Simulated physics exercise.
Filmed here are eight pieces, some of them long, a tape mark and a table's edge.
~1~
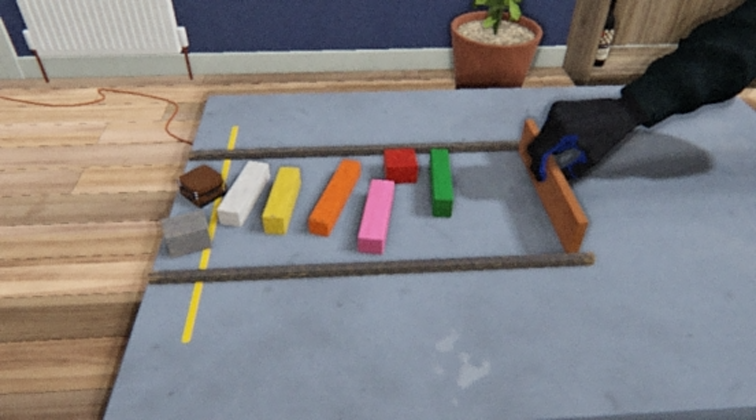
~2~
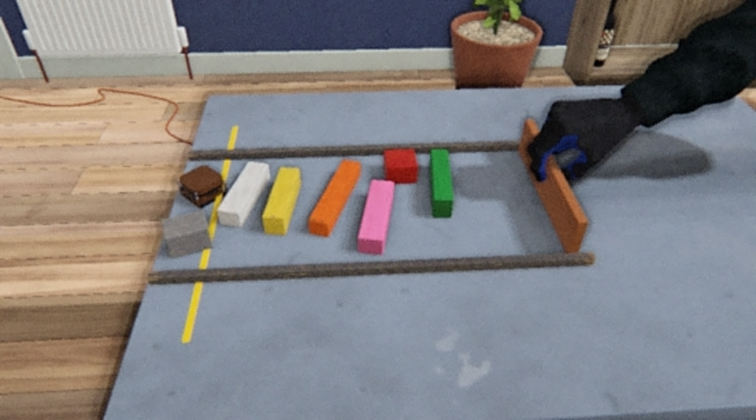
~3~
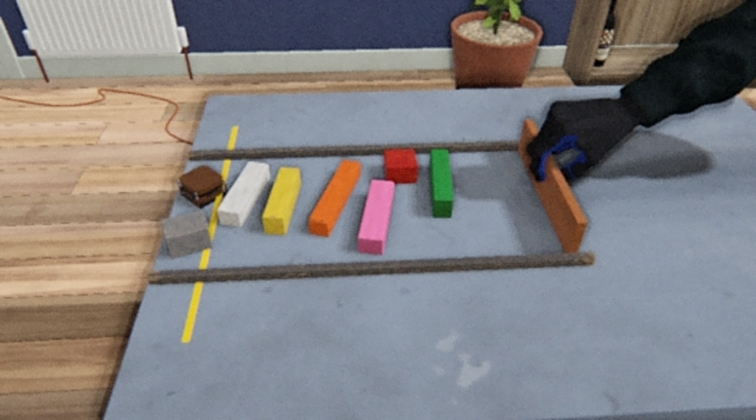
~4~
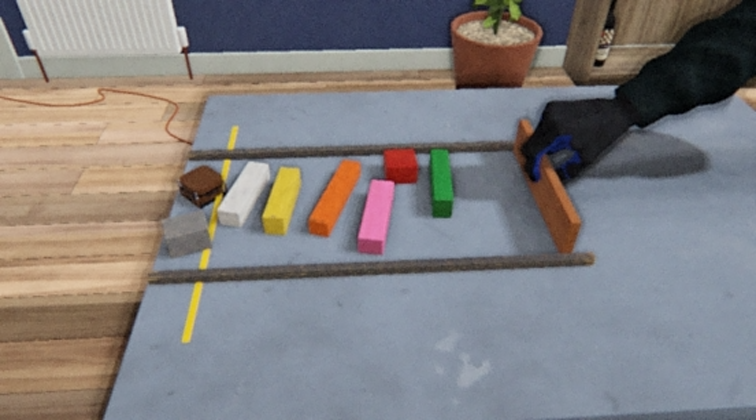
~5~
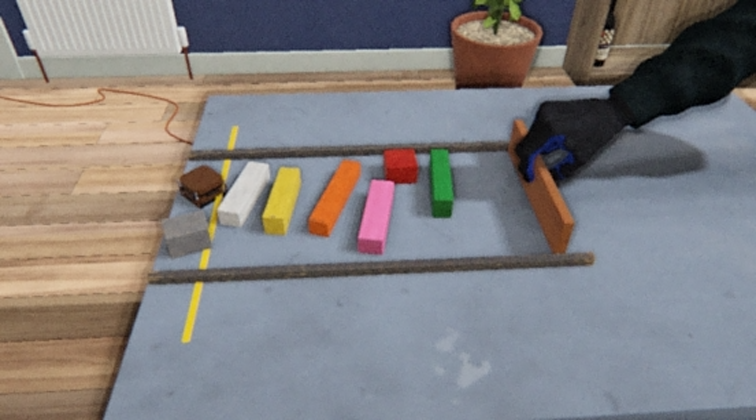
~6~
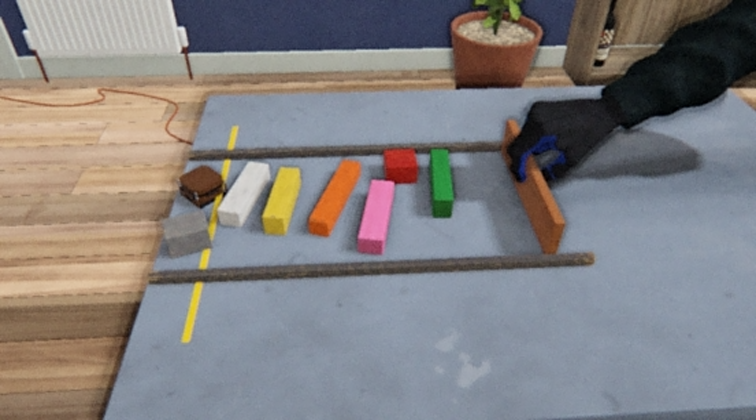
A gloved hand slides an upright board slightly left toward the still, colourful blocks.
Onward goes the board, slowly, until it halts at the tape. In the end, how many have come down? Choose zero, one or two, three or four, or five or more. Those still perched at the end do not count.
By the end, five or more have come down.
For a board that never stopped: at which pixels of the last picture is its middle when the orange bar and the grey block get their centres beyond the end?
The middle is at (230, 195) when it's the orange bar, and at (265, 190) when it's the grey block.
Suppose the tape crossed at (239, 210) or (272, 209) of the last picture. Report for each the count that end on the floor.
4 and 1.
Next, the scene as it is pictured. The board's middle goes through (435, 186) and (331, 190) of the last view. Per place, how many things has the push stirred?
I count 2 first and 7 after.
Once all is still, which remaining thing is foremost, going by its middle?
That's the red block.
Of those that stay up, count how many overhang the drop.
The total comes out at 2.
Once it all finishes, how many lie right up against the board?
That would be 1 of them.
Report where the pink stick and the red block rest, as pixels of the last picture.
Taking them in turn, first comes (179, 226), then (186, 173).
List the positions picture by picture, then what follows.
In the first picture, grey block (187, 234); brown case (203, 187); white bar (245, 193); board (549, 182); tape (216, 211).
In the second picture, brown case (203, 187); green stick (441, 182).
In the third picture, white bar (245, 193); pink stick (377, 215).
In the fourth picture, grey block (187, 234); orange bar (336, 196).
In the fifth picture, brown case (203, 187); red block (400, 167).
In the sixth picture, grey block (187, 234); brown case (203, 187); white bar (245, 193); board (529, 183); tape (216, 211).
Early on, none off yet; grey block at rest near (187, 234); brown case at rest near (203, 187); white bar at rest near (245, 193).
Finally, the number that fall off is five or more; lost, orange bar, yellow bar, white bar, brown case and grey block.
